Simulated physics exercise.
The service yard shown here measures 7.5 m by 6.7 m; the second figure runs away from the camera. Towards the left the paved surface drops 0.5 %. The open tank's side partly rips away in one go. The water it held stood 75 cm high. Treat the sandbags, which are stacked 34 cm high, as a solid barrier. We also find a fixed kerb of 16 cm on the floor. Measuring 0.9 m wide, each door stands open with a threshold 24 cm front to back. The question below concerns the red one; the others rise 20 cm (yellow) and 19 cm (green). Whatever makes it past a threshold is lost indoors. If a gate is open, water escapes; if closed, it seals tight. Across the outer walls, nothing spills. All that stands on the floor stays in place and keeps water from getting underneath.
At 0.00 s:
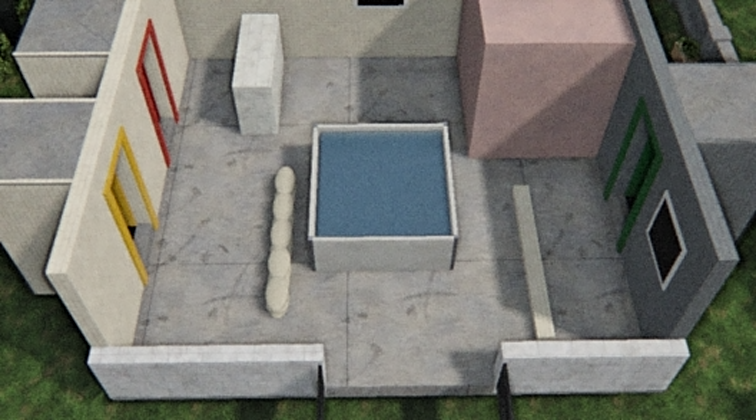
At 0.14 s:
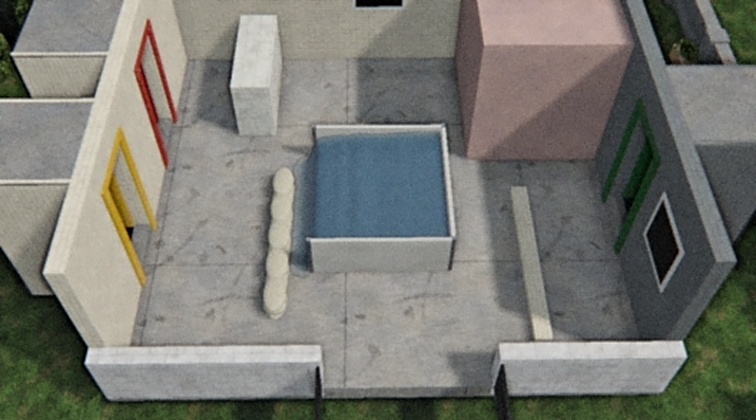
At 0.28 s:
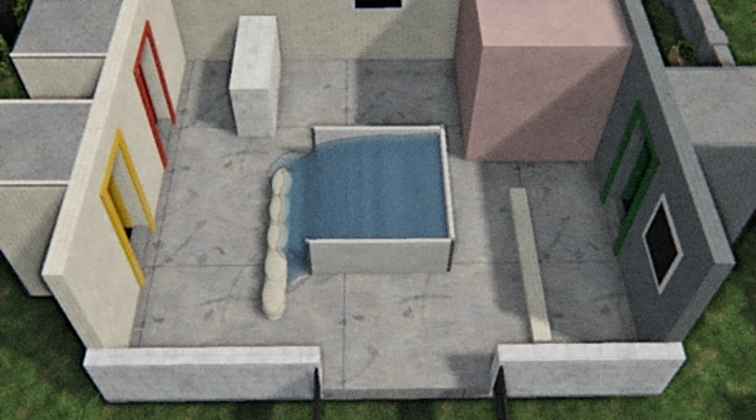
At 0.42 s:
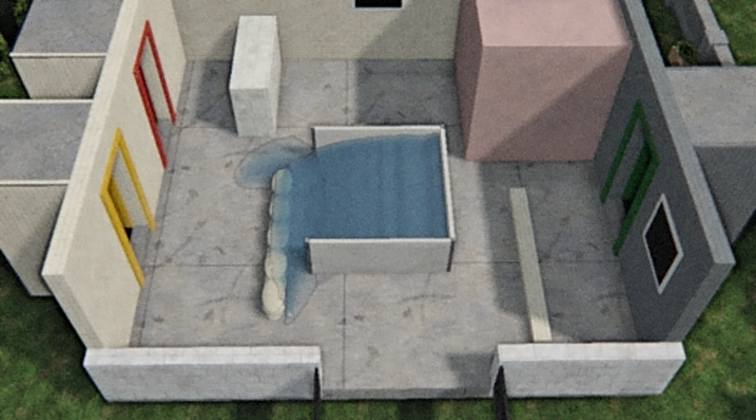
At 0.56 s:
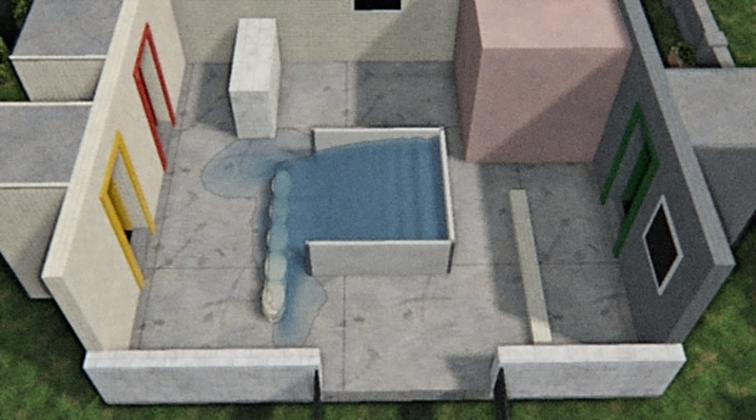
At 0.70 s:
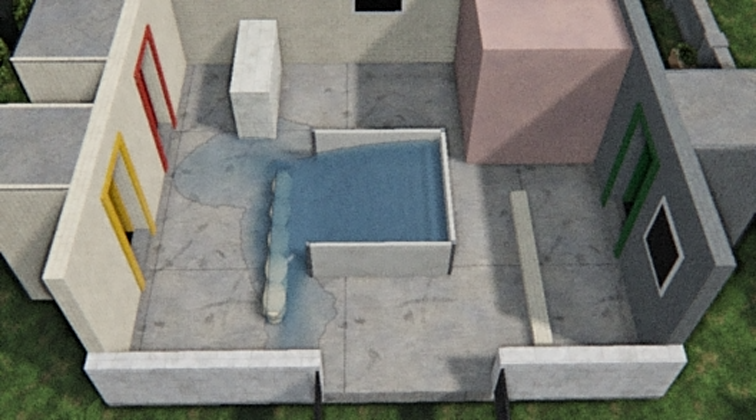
Water bursts from the tank's left side, passes the sandbags and spreads across the paved yard.
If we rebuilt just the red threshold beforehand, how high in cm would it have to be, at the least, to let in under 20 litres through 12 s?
I would say 32 cm at minimum.
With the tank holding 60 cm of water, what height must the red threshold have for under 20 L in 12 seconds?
Roughly 24 cm high.
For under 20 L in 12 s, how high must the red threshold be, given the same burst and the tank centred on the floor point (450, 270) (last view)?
At least roughly 12.5 cm high.
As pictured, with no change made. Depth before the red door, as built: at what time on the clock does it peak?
I'd say near 1.8 seconds.
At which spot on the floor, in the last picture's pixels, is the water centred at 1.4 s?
The water is centred around (331, 216) in the last picture's pixels.
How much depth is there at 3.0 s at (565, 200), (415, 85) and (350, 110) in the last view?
Close to 0, 1 and 0 cm deep.
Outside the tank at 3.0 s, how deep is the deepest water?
About 30 cm.
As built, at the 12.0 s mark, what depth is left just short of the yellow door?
Depth: Near 6.0 cm.
After 1.4 s water covers 35 % of the floor, deepest (56 cm) near (297, 244); 29 cm at the red door, 5 litres in over its 17 cm threshold.
After 3.0 s water covers 45 % of the floor, deepest (30 cm) near (171, 147); 25 cm at the red door, 136 litres in over its 17 cm threshold.
After 12.0 s water covers 80 % of the floor, deepest (14 cm) near (186, 71); 13 cm at the red door, 176 litres in over its 17 cm threshold.
At the red door as built, the water arrived by 0.9 s and peaked near 34 cm at 1.8 s.
Run again over the same 12 s with other heights there, 33 litres in over 29 cm, 2 litres over 39 cm. The limit of 20 litres is kept from about 32 cm up.
